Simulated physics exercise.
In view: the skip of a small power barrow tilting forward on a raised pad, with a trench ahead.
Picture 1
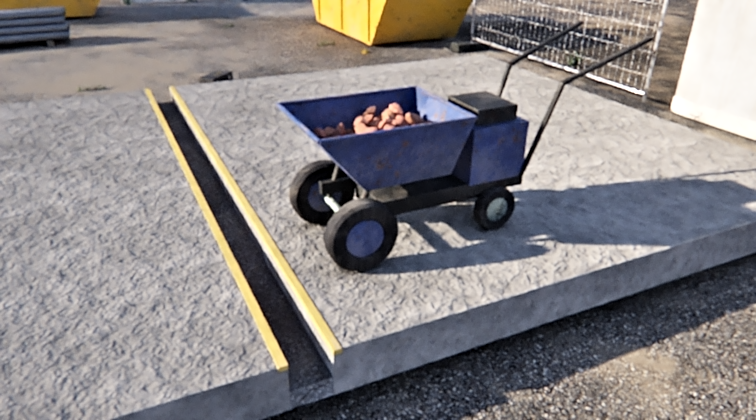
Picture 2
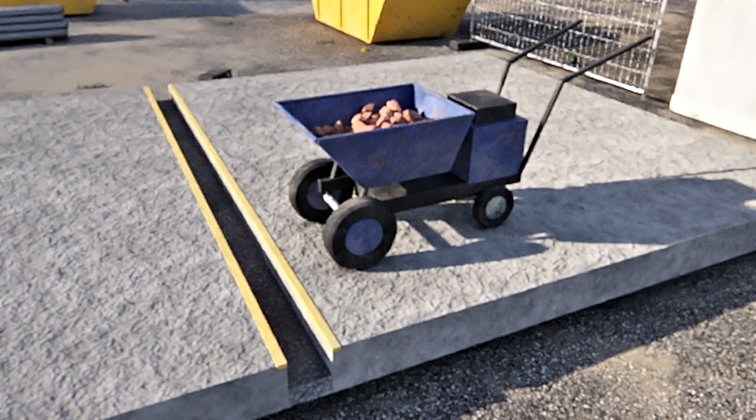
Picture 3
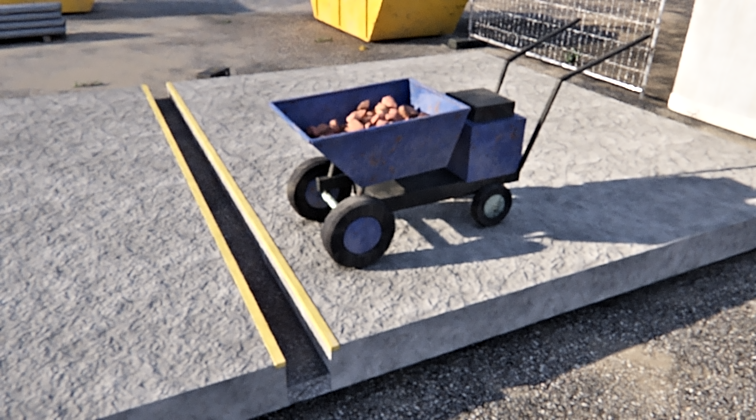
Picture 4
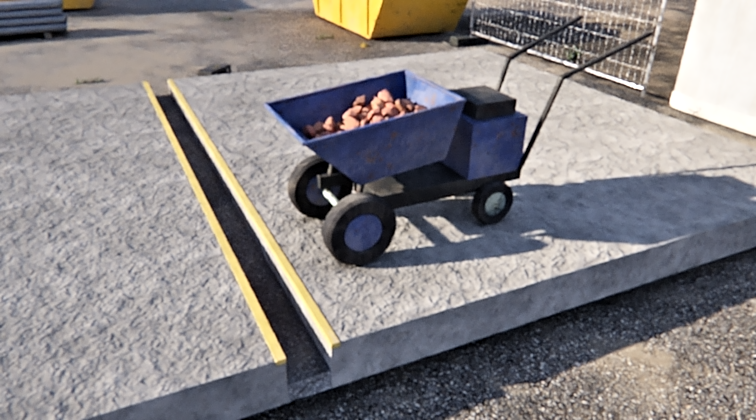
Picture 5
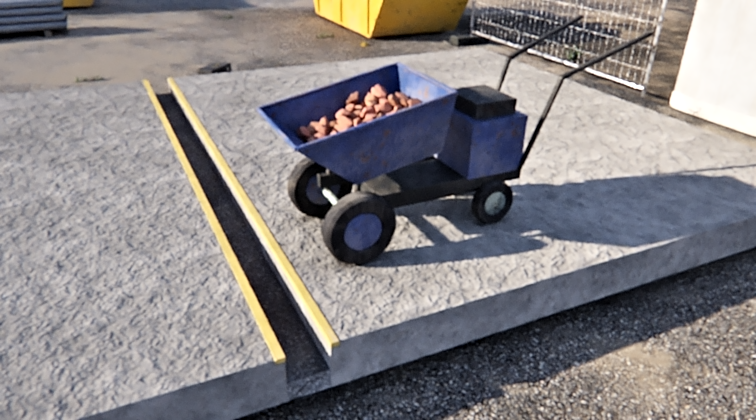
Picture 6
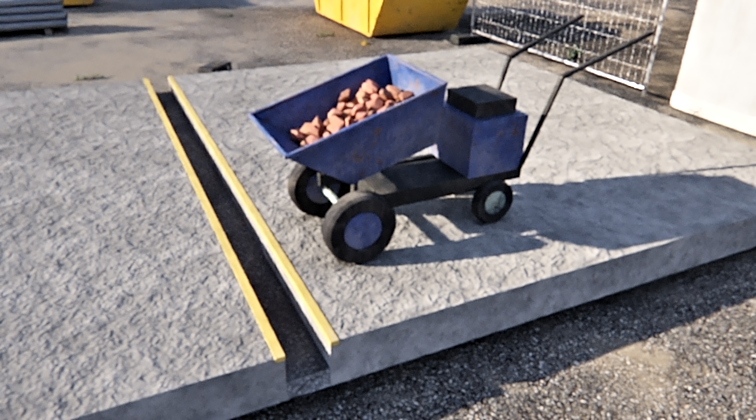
On a raised concrete pad, a blue barrow's skip of rubble gradually tilts forward.
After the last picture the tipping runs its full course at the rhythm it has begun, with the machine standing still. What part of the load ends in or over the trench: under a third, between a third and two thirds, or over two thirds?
It catches under a third.
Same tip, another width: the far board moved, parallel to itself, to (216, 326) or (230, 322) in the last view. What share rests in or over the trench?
Roughly 70 per cent, and 50 per cent.
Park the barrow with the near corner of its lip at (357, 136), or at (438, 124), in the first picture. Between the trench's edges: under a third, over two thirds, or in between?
One: One to two thirds. Two: Under a third.
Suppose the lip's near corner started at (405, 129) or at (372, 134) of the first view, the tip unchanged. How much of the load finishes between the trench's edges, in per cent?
Near 40 % and 60 %.
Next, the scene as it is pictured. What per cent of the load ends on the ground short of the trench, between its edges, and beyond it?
Short: 0 %, between: 0 %, beyond: 65 %.
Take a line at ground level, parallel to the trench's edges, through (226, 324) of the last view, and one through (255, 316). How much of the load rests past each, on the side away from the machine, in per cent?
In turn 40 and 60 in a hundred.
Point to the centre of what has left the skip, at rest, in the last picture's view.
Roughly at (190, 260).
Soon after the last picture, skip tipped steeply; all in the skip.
A little later, skip tipped right over; most in the skip; a small part beyond it.
Later still, skip tipped right over; about a third in the skip; a stray few in or heaped over the trench; about two thirds beyond it.
By the end, skip tipped right over; about a third in the skip; a stray few in or heaped over the trench; about two thirds beyond it.
